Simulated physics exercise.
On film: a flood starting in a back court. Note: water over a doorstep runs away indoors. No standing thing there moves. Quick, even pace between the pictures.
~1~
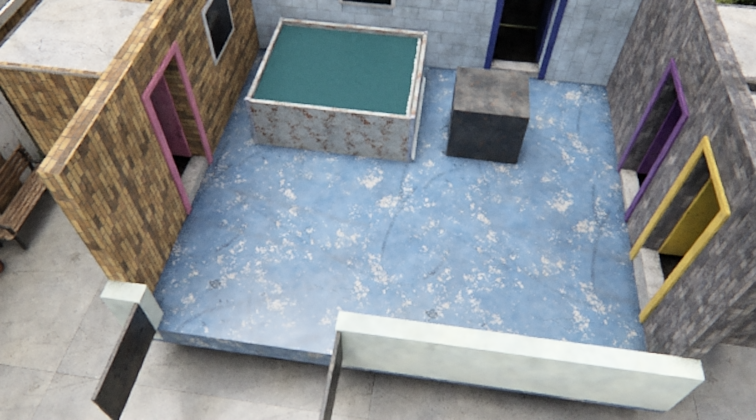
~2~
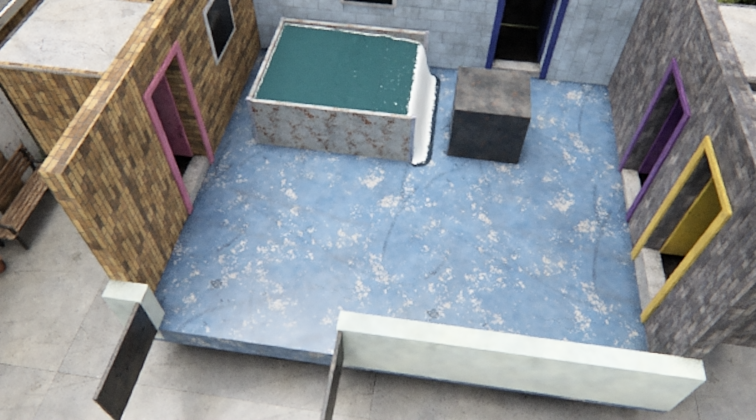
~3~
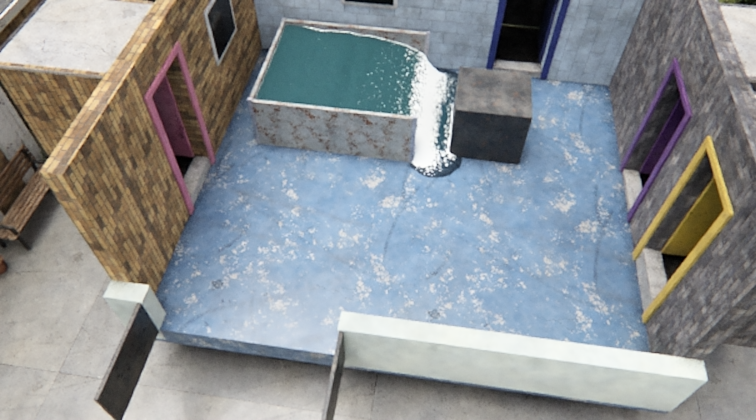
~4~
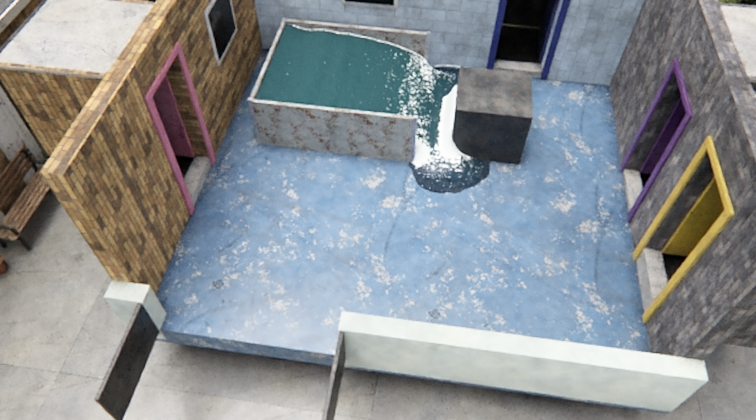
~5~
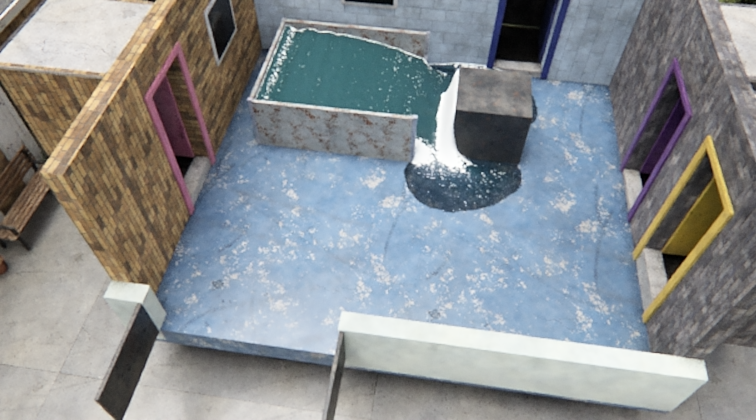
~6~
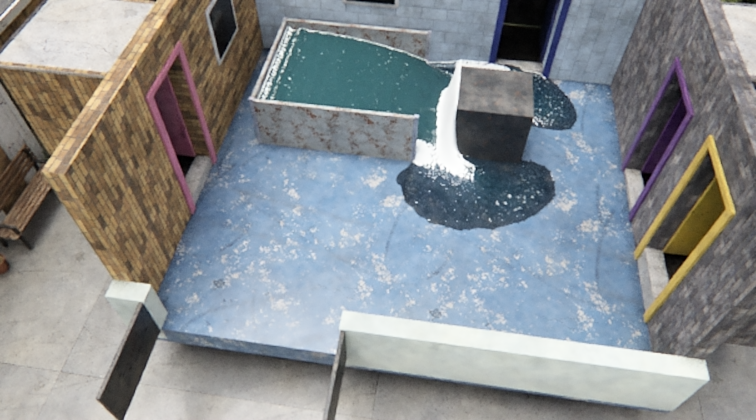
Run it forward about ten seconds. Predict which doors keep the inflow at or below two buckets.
One by one: Blue door: Past the limit; purple door: Past the limit; yellow door: Inside the limit; pink door: Inside the limit.
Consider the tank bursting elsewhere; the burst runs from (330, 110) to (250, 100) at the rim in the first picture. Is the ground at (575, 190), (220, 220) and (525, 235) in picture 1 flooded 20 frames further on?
In the order you gave them, I get still bare, drenched, still bare.
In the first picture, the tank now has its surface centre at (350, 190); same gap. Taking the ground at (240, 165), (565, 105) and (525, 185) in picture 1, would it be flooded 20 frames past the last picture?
Taking the three spots in turn, I'd say spared, then drenched, then drenched.
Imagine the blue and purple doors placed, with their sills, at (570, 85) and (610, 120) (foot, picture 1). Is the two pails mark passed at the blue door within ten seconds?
In that case the blue one gets flooded.
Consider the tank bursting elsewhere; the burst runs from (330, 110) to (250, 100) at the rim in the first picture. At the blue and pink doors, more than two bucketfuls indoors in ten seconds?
In that case the blue one stays within bounds and the pink one breaks the limit.
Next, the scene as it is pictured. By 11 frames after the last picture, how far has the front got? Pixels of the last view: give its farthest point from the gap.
Close to (648, 381).
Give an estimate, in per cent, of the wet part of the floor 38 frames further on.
That works out to some 95 in a hundred.
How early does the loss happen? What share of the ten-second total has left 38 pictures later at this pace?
Share gone by then: About 40 %.
A moment on, water covers 45 % of the floor; the blue door under two buckets in, the purple door wet at the sill, nothing in, the yellow door wet at the sill, nothing in, the pink door not reached.
Next, water covers 65 % of the floor; the blue door over two buckets in, the purple door under two buckets in, the yellow door wet at the sill, nothing in, the pink door not reached.
Then, water covers 70 % of the floor; the blue door far over two buckets in, the purple door under two buckets in, the yellow door wet at the sill, nothing in, the pink door not reached.
Later, water covers 95 % of the floor; the blue door far over two buckets in, the purple door over two buckets in, the yellow door wet at the sill, nothing in, the pink door wet at the sill, nothing in.
In the end, water covers 100 % of the floor; the blue door far over two buckets in, the purple door over two buckets in, the yellow door wet at the sill, nothing in, the pink door under two buckets in.
